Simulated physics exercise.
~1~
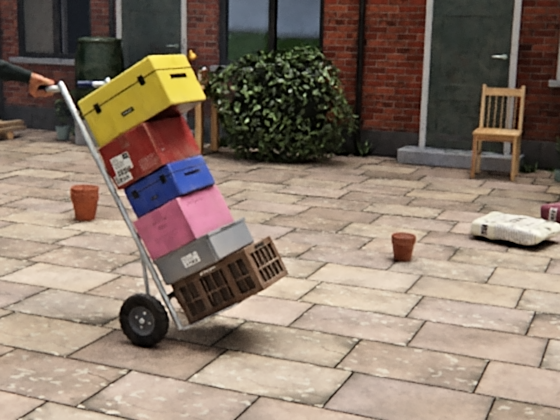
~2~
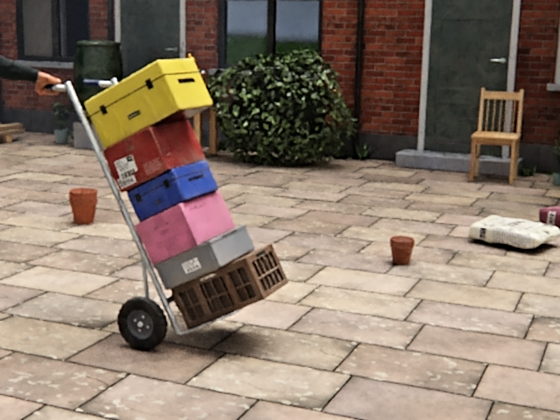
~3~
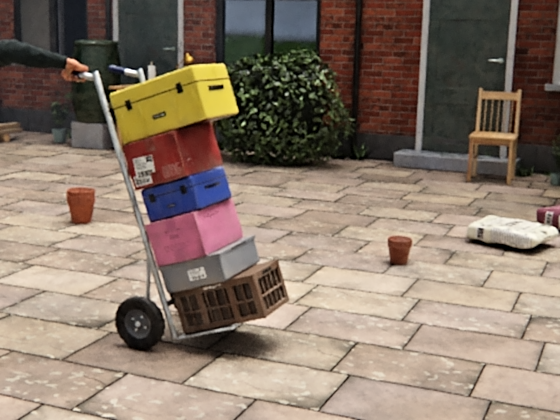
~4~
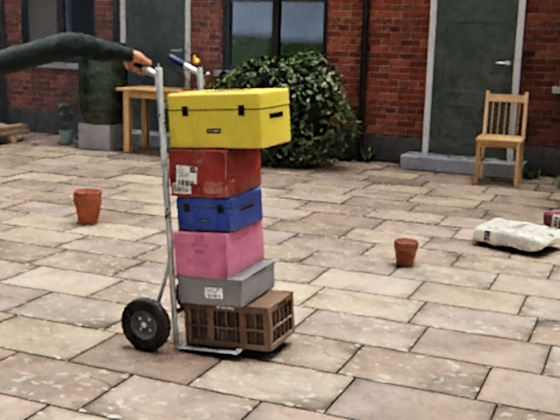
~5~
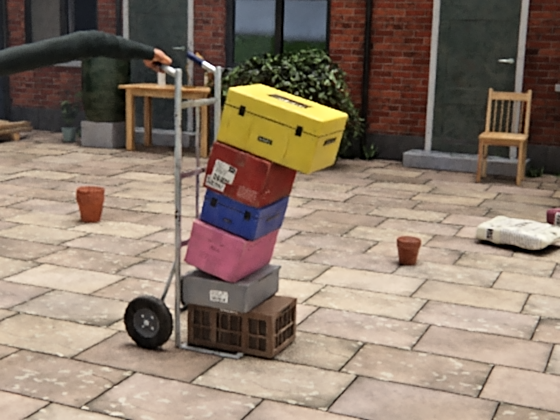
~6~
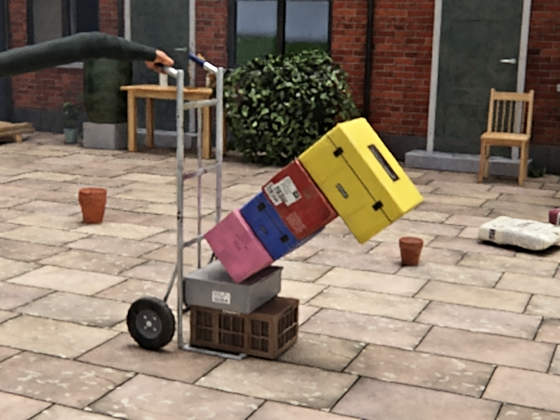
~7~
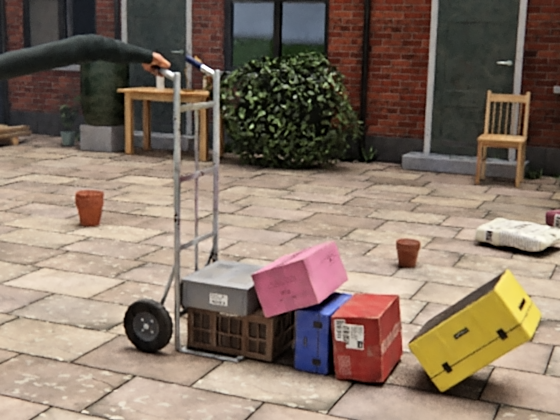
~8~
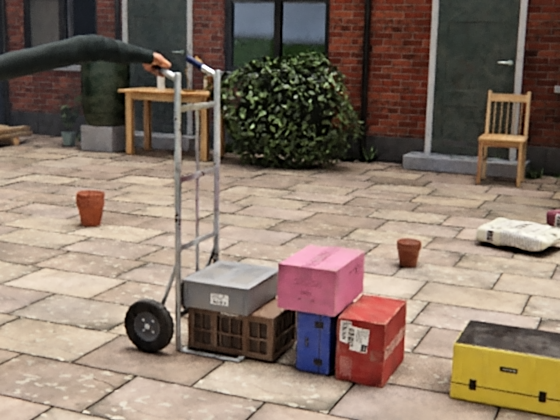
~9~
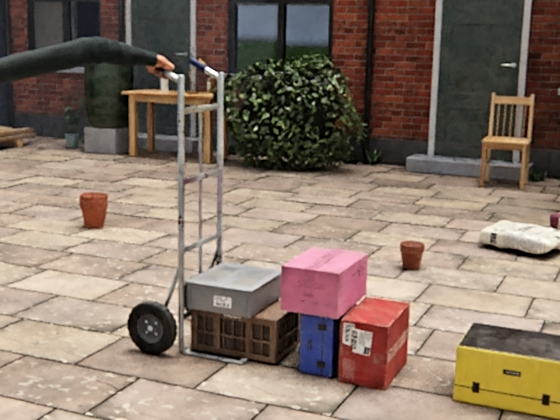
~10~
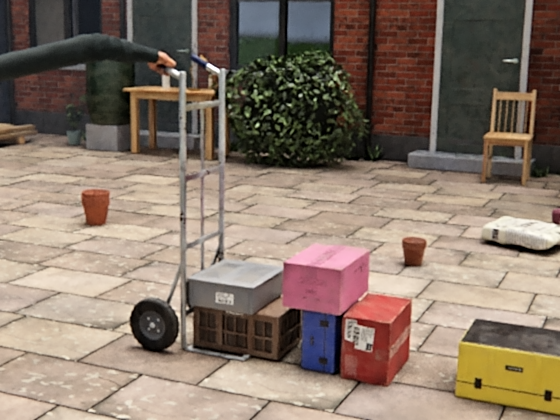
Stacked boxes toppling off a hand truck as a gloved hand tips it upright, leaving a grey tote on a brown crate.
